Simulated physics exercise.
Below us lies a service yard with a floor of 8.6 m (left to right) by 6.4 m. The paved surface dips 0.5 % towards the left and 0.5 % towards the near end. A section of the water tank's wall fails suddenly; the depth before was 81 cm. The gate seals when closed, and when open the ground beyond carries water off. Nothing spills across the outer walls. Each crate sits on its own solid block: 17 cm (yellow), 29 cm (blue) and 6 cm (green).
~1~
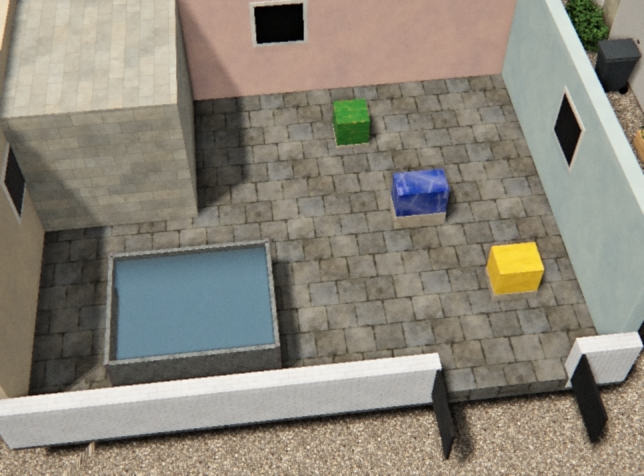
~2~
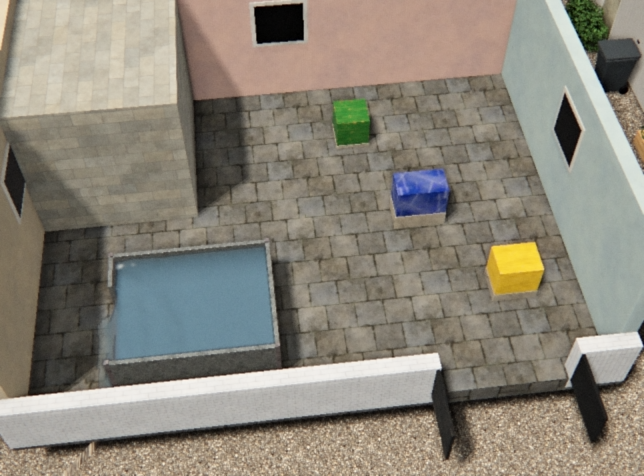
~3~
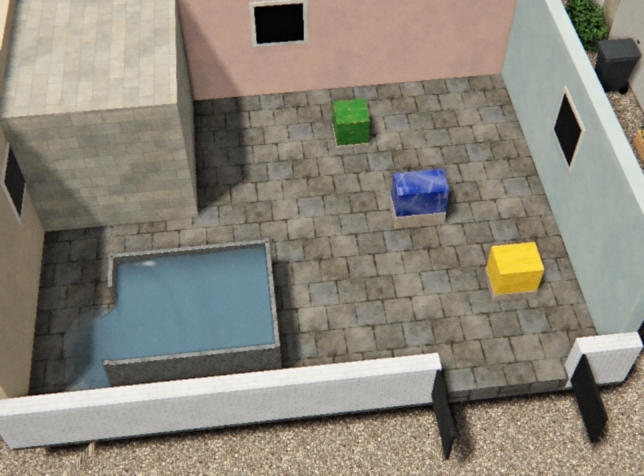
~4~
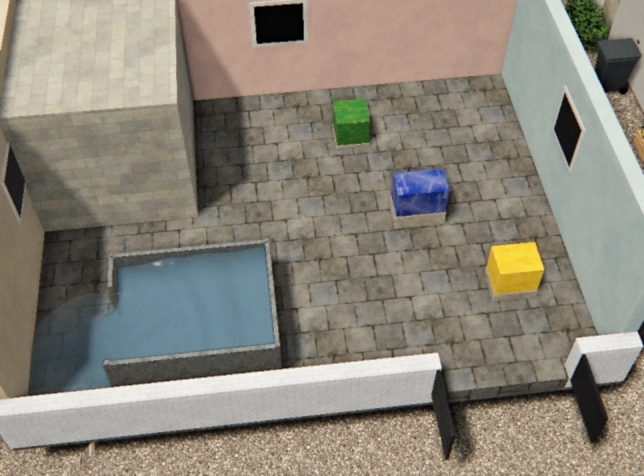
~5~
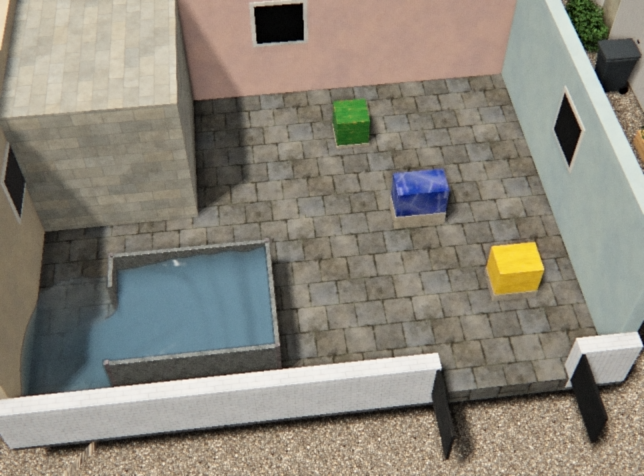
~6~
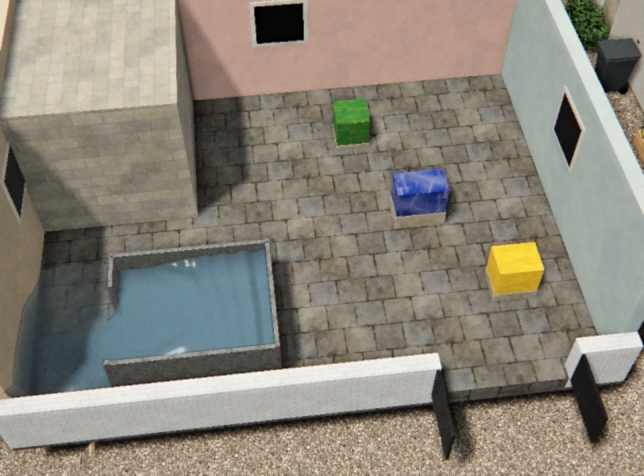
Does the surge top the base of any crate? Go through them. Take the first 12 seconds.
One by one: The yellow crate is soaked; the blue crate keeps dry; the green crate is wetted.
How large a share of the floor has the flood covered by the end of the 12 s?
Some 100 per cent of it.
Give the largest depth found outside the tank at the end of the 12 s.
About 12 cm.
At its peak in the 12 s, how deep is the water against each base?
Peaks in cm: Yellow 23, blue 22, green 8.
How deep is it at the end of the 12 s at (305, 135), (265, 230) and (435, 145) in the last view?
Roughly 5, 4 and 8 cm, in turn.
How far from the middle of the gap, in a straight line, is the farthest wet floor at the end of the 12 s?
About 9.0 m.
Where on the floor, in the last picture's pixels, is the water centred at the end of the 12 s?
At about (308, 246).
A moment later water covers 10 % of the floor and is deepest (68 cm) near (27, 412); yellow plinth not reached, blue plinth not reached, green plinth not reached.
Soon after water covers 20 % of the floor and is deepest (56 cm) near (26, 423); yellow plinth not reached, blue plinth not reached, green plinth not reached.
Next water covers 50 % of the floor and is deepest (40 cm) near (44, 244); yellow plinth reached, blue plinth reached, green plinth not reached.
Later on water covers 85 % of the floor and is deepest (20 cm) near (52, 421); yellow plinth reached, blue plinth reached, green plinth reached.
At the end water covers 100 % of the floor and is deepest (12 cm) near (77, 418); highest at the yellow plinth 23 cm, highest at the blue plinth 22 cm, highest at the green plinth 8 cm.
